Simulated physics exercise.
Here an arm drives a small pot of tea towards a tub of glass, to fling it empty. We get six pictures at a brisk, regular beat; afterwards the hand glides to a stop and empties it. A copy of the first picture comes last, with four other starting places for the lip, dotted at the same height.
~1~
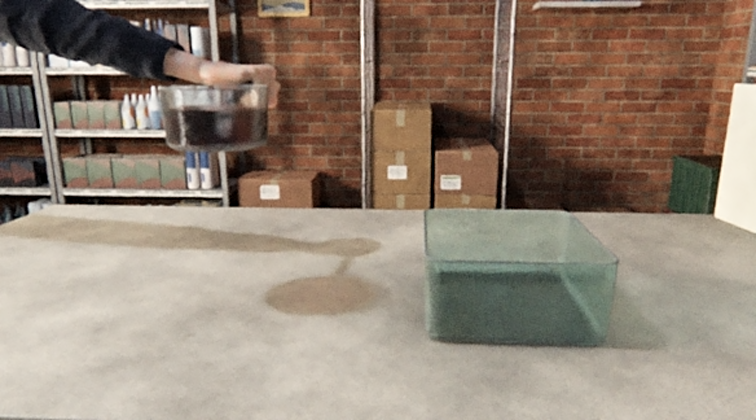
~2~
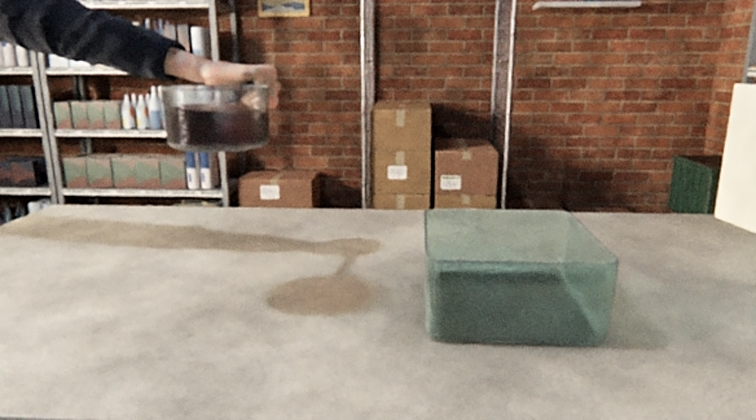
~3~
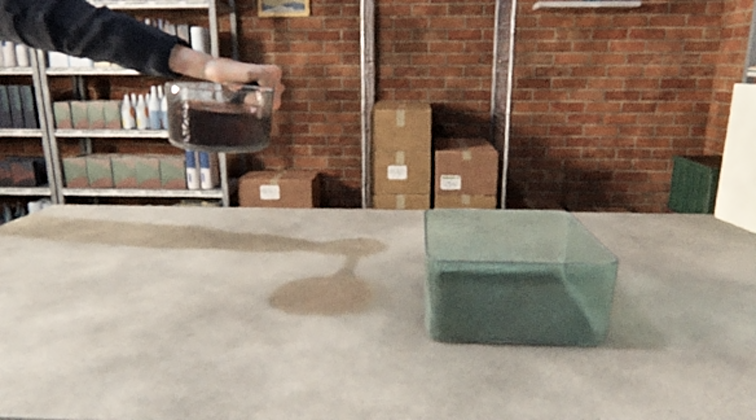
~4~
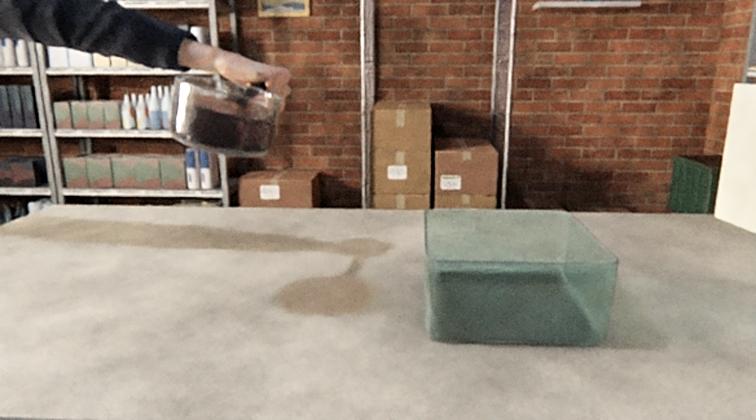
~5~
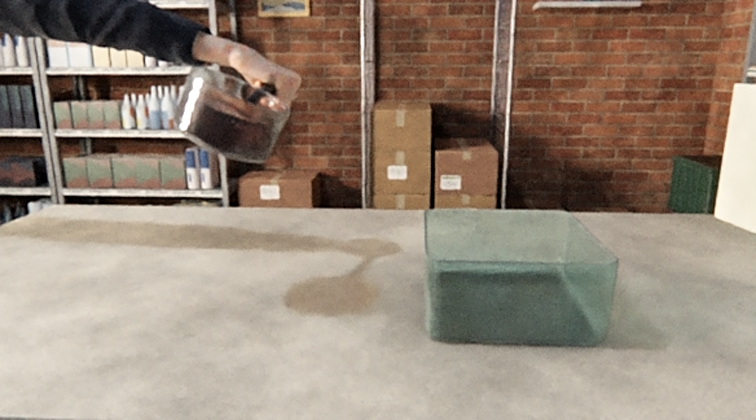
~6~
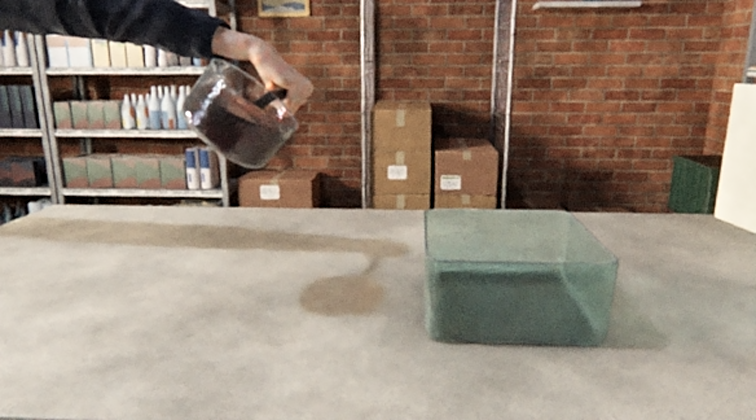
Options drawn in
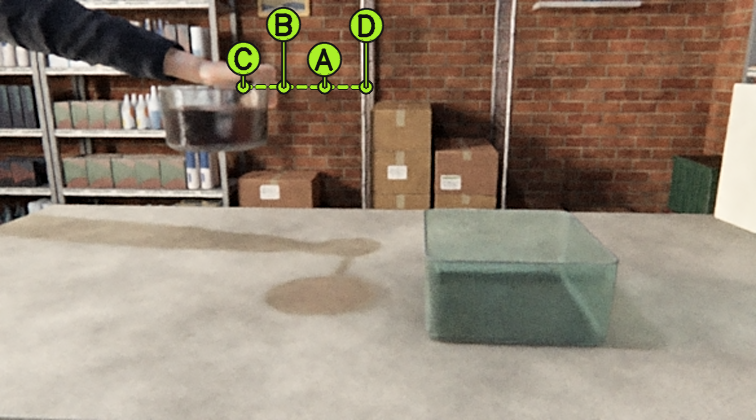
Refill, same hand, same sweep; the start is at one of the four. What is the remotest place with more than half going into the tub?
Use dot A.
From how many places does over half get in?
Two.
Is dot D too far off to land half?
No.
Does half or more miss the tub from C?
Yes, that goes wrong.
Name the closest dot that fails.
B it is.
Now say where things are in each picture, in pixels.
Upright, lip at (264, 86); tub from (426, 336) to (606, 341); nothing has left yet.
Upright, lip at (265, 87); nothing has left yet.
Tipped about 5°, lip at (270, 91); nothing has left yet.
Tipped about 14°, lip at (278, 99); nothing has left yet.
Tipped about 26°, lip at (288, 111); nothing has left yet.
Tipped about 41°, lip at (295, 126); nothing has left yet.
On the marked copy, A at (324, 87); B at (283, 86); C at (243, 86); D at (366, 87).
Choosing A, about 73 % lands in the tub, 9 % falls short and 18 % goes beside or beyond.
Choosing B, about 3 % lands in the tub, 96 % falls short.
Choosing C, about 0 % lands in the tub, 100 % falls short.
Choosing D, about 70 % lands in the tub, 5 % falls short and 25 % goes beside or beyond.
